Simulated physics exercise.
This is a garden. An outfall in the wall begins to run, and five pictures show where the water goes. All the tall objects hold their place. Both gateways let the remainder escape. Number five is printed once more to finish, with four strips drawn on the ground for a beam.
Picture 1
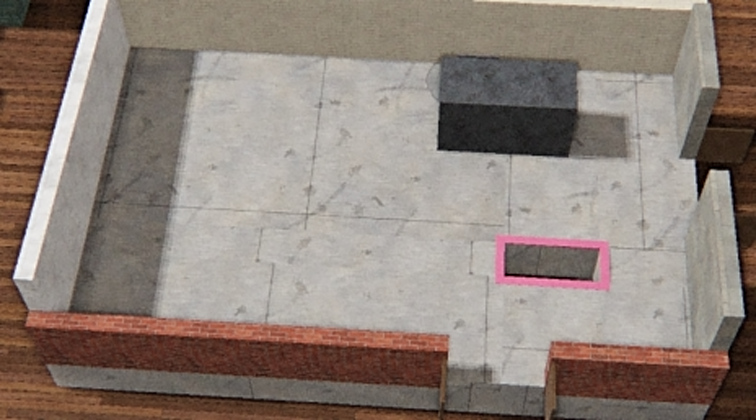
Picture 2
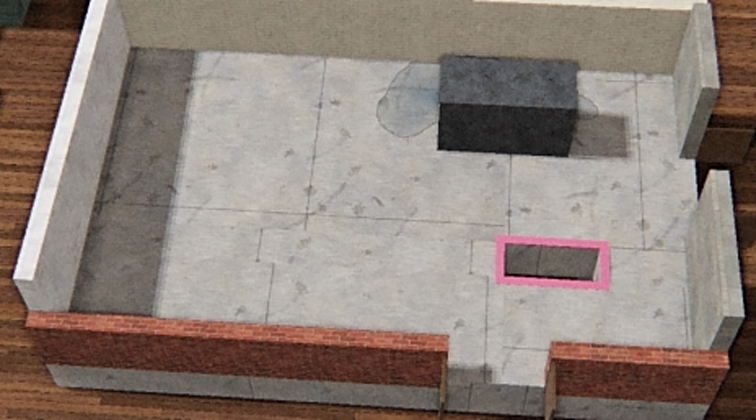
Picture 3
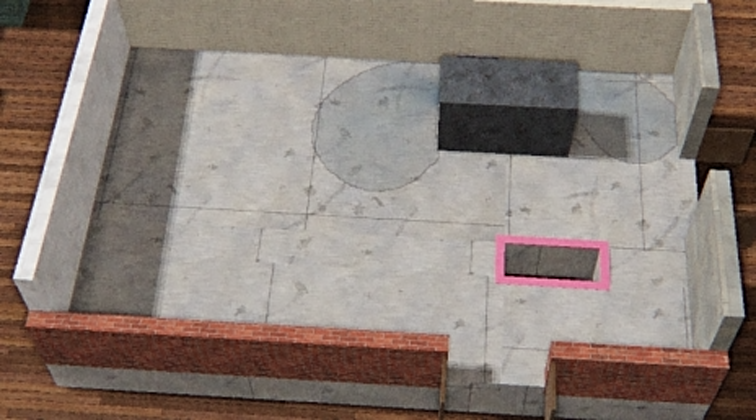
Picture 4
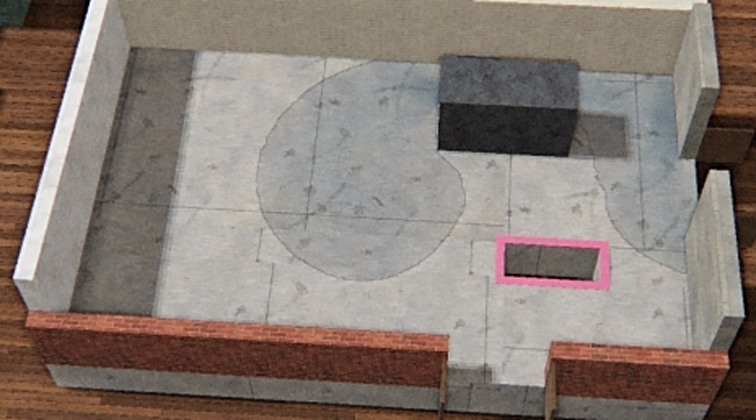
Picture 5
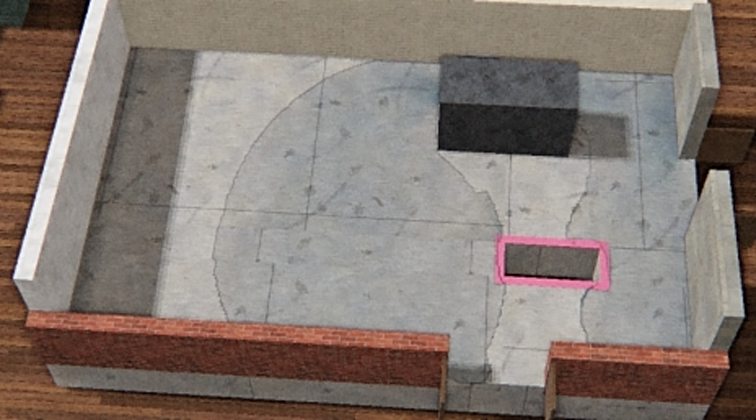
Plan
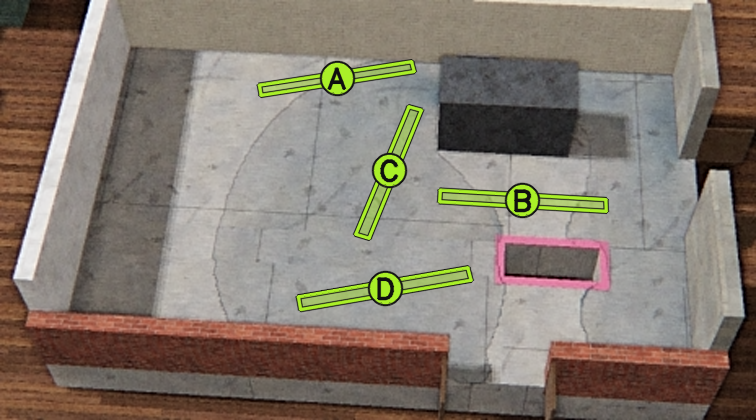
Water spreading from behind a dark block across a pale walled garden floor, flowing around both sides and reaching a pink-edged drain pit.
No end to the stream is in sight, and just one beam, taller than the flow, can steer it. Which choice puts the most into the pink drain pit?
Place D does it best.
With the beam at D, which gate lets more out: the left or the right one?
More leaves on the left.
On the marked copy, A from (260, 90) to (412, 66); B from (439, 195) to (606, 205); C from (362, 236) to (415, 108); D from (299, 303) to (469, 274).
If A is chosen, about 14 % of the stream runs into the pink drain pit, about 85 % out by the gates.
If B is chosen, about 12 % of the stream runs into the pink drain pit, about 87 % out by the gates.
If C is chosen, about 15 % of the stream runs into the pink drain pit, about 84 % out by the gates.
If D is chosen, about 23 % of the stream runs into the pink drain pit, about 75 % out by the gates.
